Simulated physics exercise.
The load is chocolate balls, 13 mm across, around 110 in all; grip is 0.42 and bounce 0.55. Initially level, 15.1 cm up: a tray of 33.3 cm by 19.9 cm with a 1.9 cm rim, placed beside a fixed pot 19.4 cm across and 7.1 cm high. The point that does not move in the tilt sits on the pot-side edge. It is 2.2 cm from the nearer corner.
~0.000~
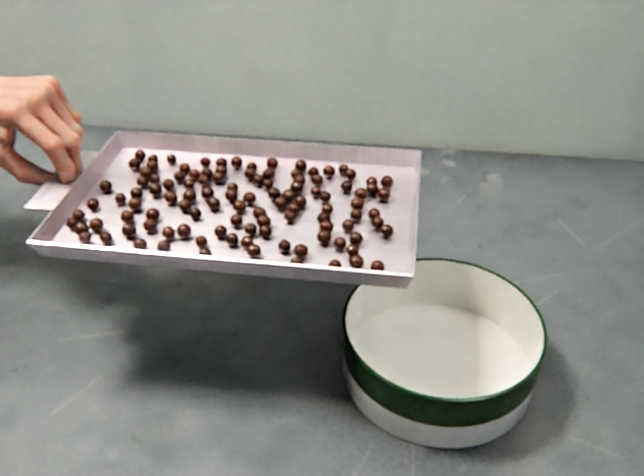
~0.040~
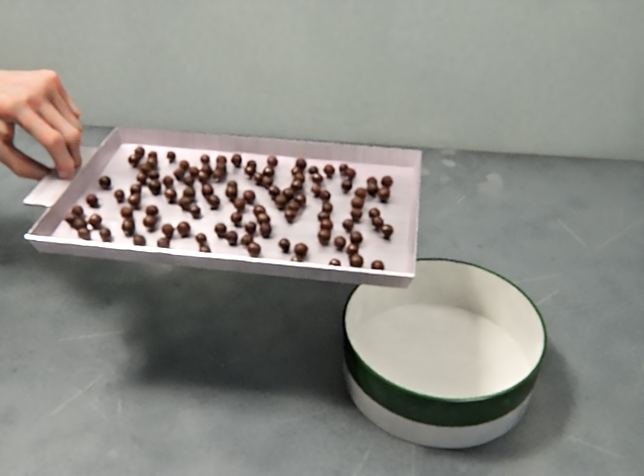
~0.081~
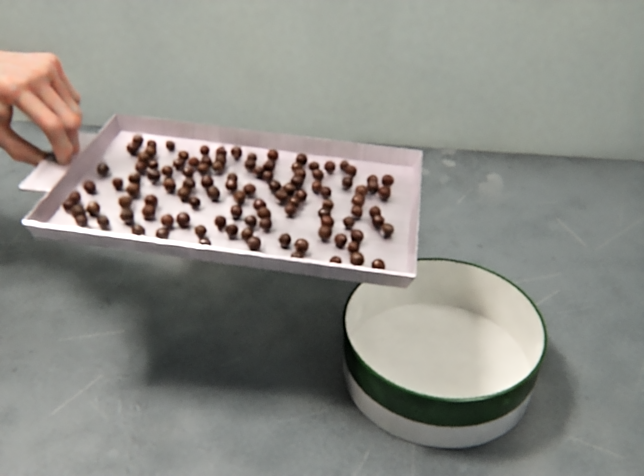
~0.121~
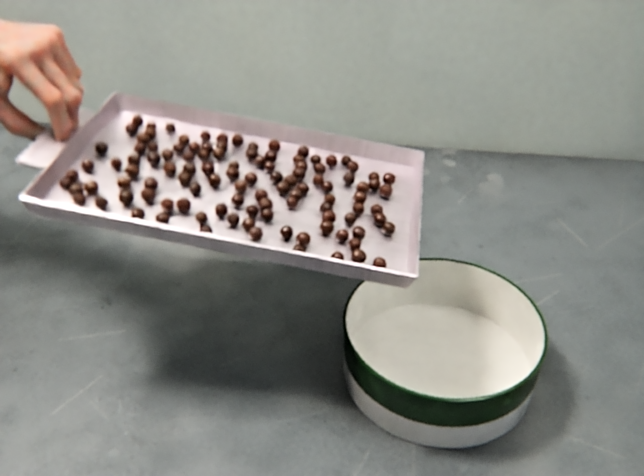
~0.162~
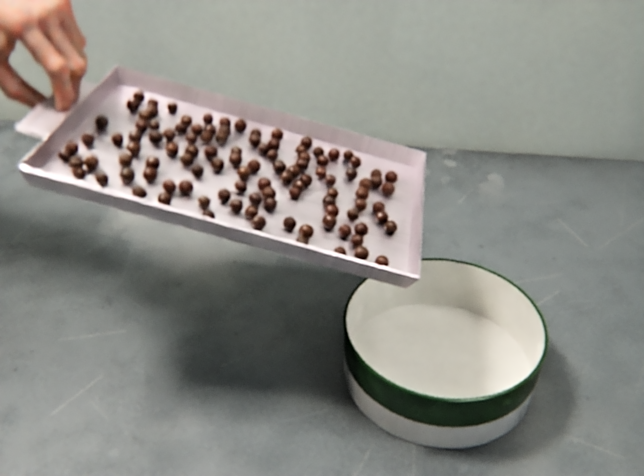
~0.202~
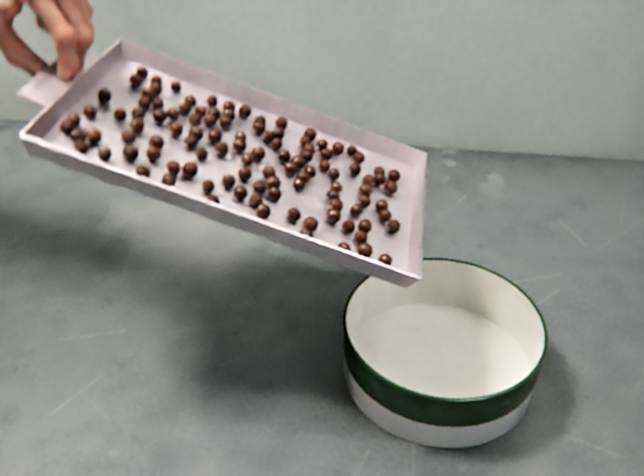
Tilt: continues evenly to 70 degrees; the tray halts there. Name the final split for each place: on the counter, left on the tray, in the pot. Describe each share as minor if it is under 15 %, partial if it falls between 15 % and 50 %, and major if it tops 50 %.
Counter - partial; tray - partial; pot - partial.
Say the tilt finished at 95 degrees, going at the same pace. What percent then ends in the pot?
That would be around 65 percent.
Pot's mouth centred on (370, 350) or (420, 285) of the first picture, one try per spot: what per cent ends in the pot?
5 and 45 %.
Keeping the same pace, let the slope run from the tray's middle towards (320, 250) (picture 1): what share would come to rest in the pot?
The share would be about 60 percent.
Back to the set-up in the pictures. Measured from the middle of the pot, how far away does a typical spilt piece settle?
Close to 22 cm, give or take.
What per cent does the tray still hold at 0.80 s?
Around 30 percent of it.
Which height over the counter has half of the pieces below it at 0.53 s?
The halfway mark is near 20 cm.
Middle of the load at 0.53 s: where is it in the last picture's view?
At that moment the load's centre is around (403, 185).
After 0.40 s, tilt 45 degrees; the tray holds 100 %, the pot 0 %.
After 0.53 s, tilt 63 degrees; the tray holds 100 %, the pot 0 %.
Then, at 0.80 s, tilt 70 degrees; the tray holds 30 %, the pot 35 %.
By 1.8 s all is still; counter 30 %, tray 25 %, pot 40 %.
